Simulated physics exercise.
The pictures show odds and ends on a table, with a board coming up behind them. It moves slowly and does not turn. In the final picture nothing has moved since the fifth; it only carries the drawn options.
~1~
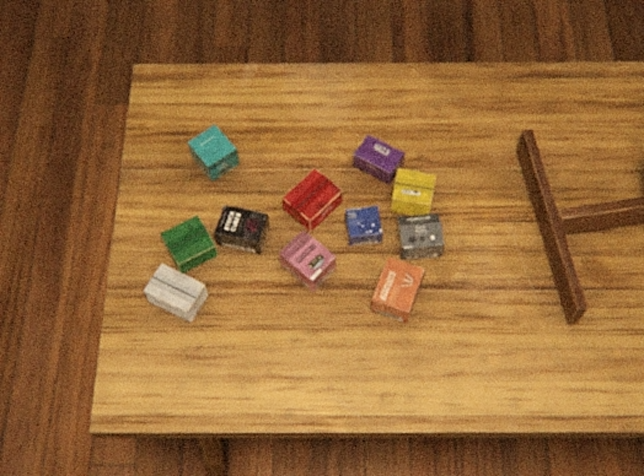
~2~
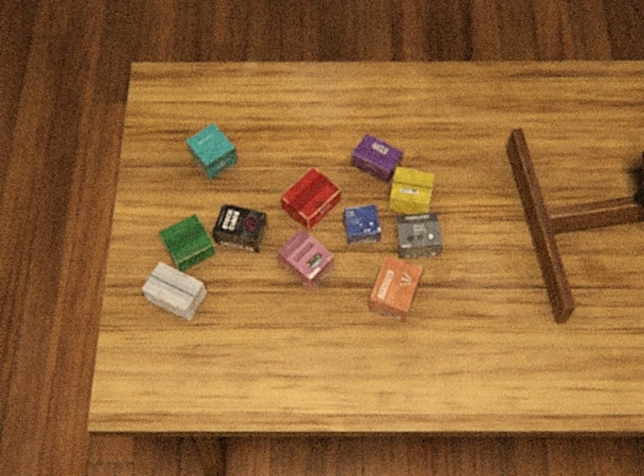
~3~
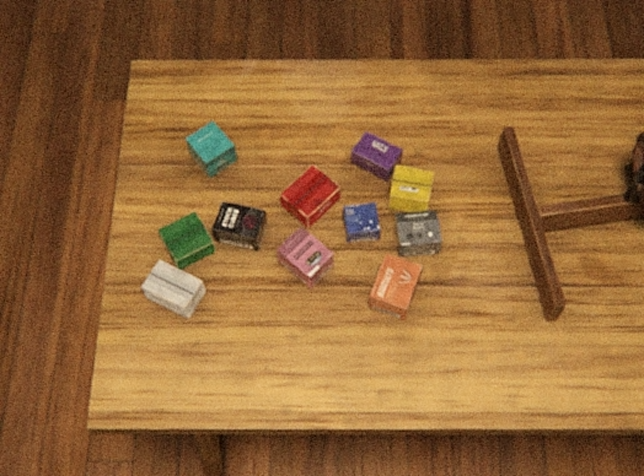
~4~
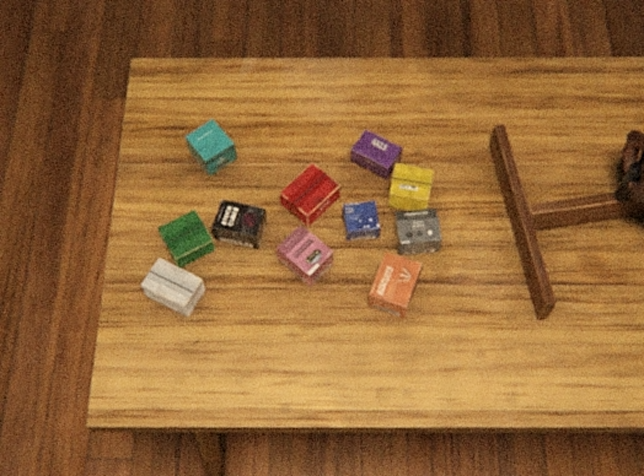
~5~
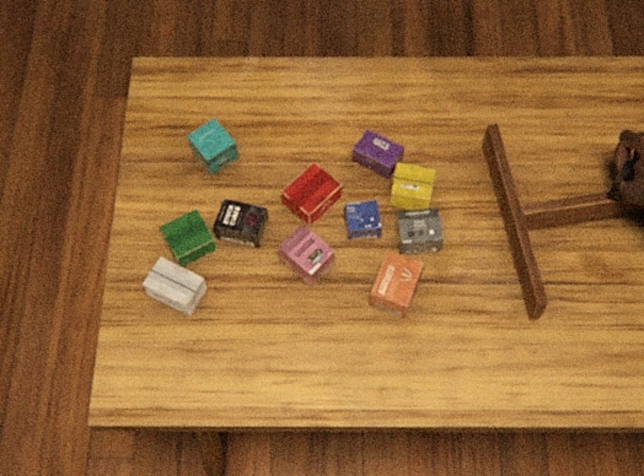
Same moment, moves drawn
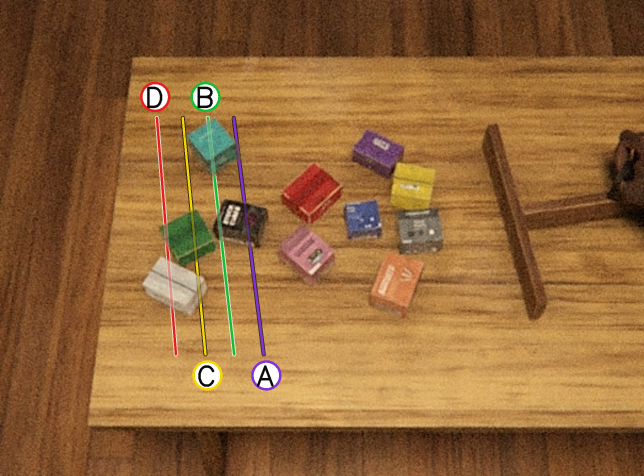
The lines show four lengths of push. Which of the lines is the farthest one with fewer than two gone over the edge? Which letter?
Stop at B.
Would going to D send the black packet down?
Yes.
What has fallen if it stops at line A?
It is the green box.
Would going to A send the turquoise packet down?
No.
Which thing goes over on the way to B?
The green box.
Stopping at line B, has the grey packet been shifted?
By then, yes.
On the marked copy, A at (248, 228); B at (220, 228); C at (193, 228); D at (166, 228).
Following B. Soon after the start, board (410, 209); orange packet (390, 287); purple box (362, 154).
Later, board (304, 209); green box (154, 244); black packet (198, 230).
In the end, board (221, 209); green box over the edge; black packet (118, 231); one fallen.
As for the rest, A is within the limit but short; C drops two; D drops six.
